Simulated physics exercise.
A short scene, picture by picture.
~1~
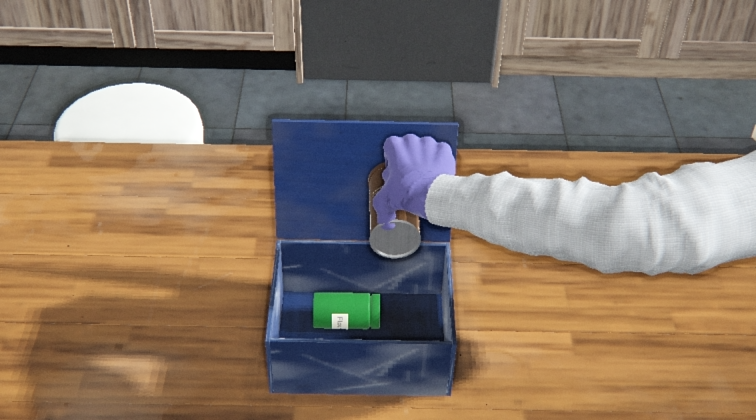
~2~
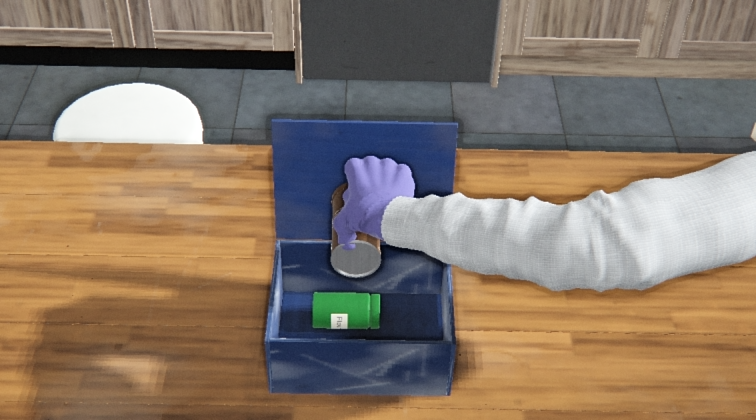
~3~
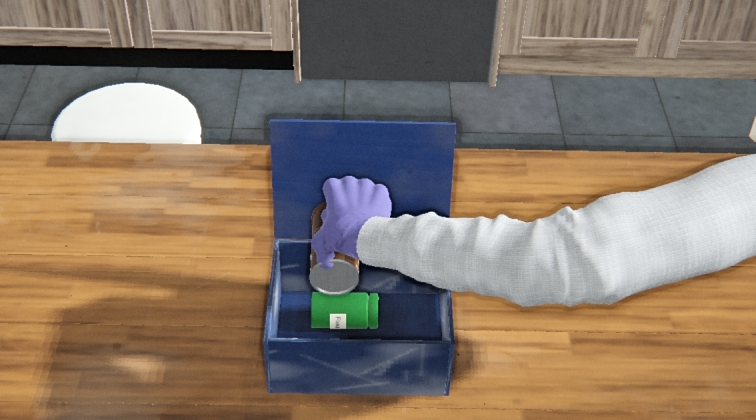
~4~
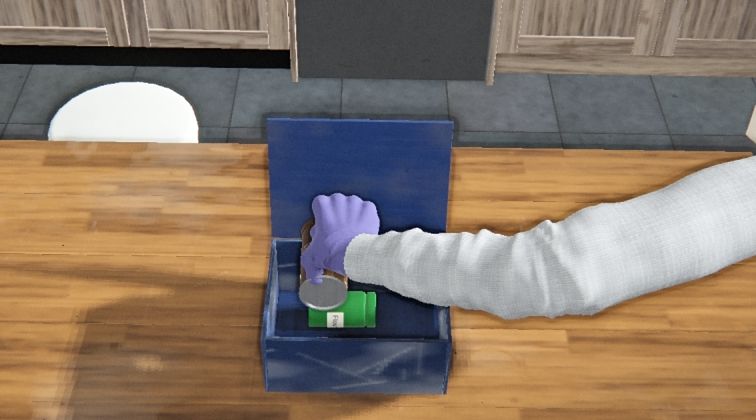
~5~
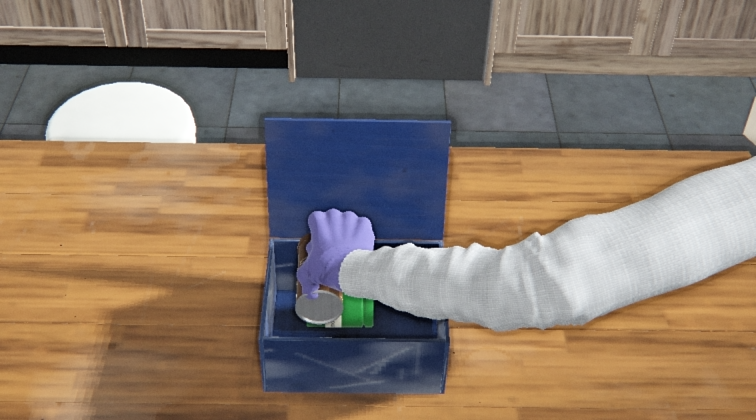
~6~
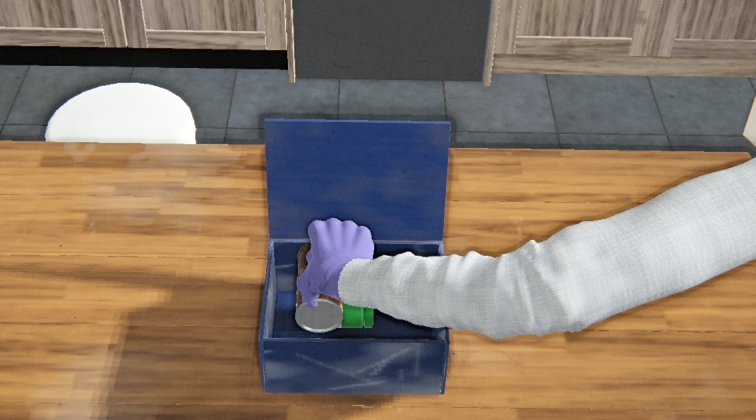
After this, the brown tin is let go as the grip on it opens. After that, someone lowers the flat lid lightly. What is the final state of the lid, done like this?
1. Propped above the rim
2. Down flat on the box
Propped above the rim (1).
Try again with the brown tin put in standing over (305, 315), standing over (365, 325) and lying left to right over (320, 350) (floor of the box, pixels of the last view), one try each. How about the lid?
Well, first time it won't go down, second time it won't go down, and third time it goes down fine.
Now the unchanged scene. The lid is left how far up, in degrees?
Roughly 8°.
Then, 0.50 s after the last picture, brown tin rolled about its own width near (320, 339).
Then, 1.40 s after the last picture, lid 73° above the rim; brown tin rolled about its own width near (319, 339).
Then, 1.70 s after the last picture, lid 46° above the rim; brown tin rolled about its own width near (319, 339); green shaker rolled a little.
Then, 1.90 s after the last picture, lid 21° above the rim; brown tin rolled about its own width near (319, 339); green shaker rolled a little.
At rest, lid 7° above the rim; moved from the start, brown tin; green shaker in place. Seen from the same camera at the end, brown tin near (319, 339).
